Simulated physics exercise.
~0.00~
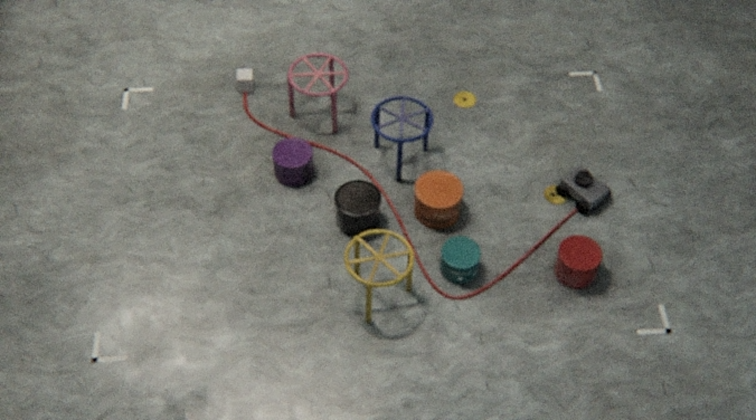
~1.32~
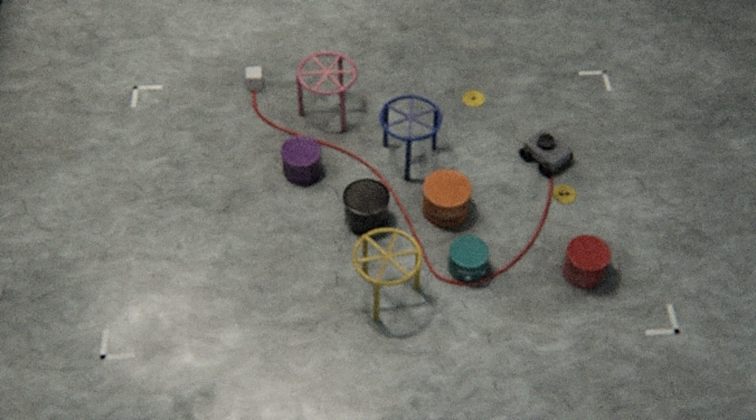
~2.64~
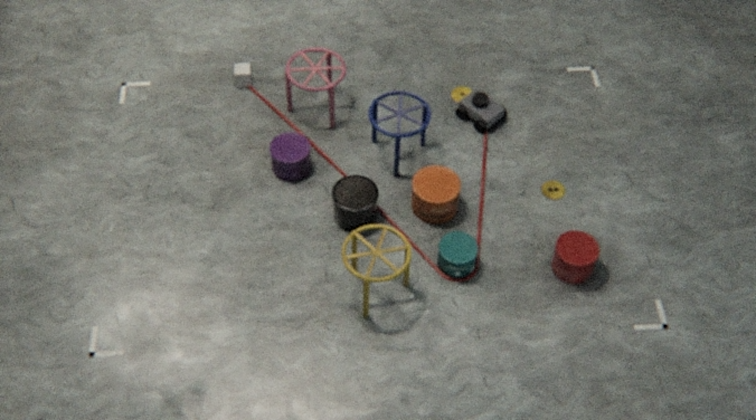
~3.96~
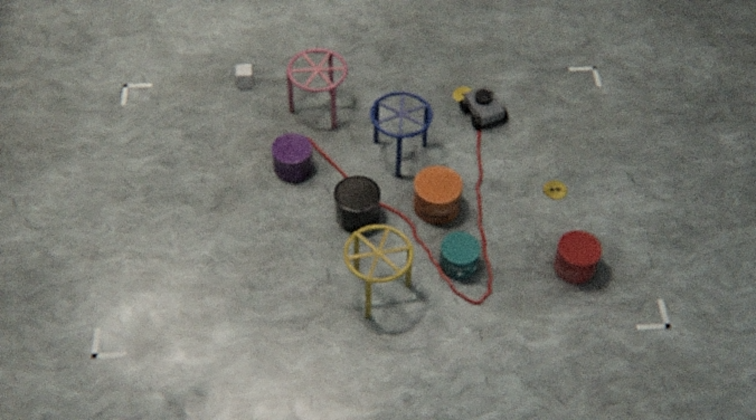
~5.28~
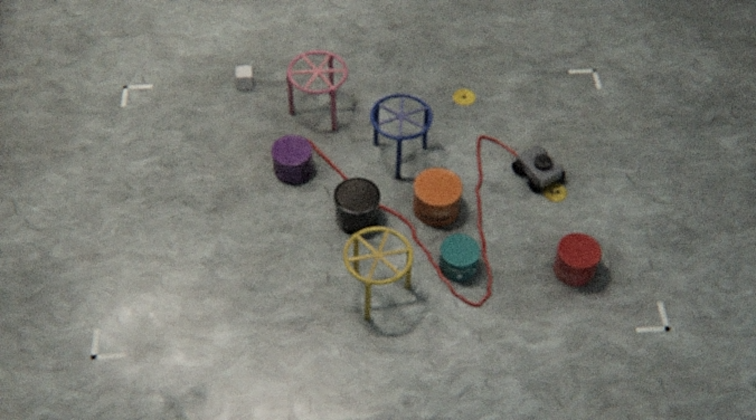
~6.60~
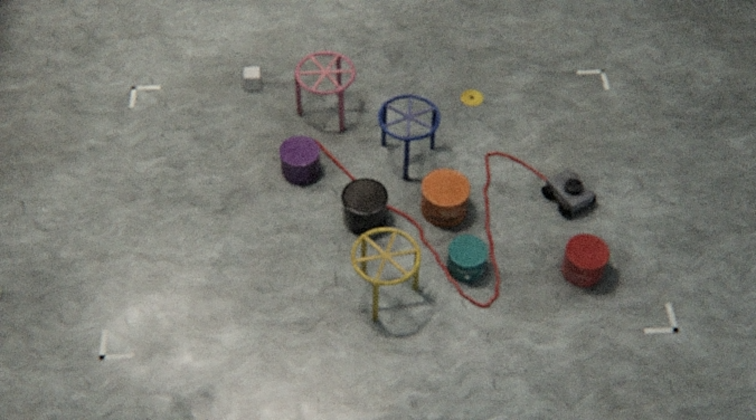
A cart drives up and left, pulls its red lead off the block, then drives back.
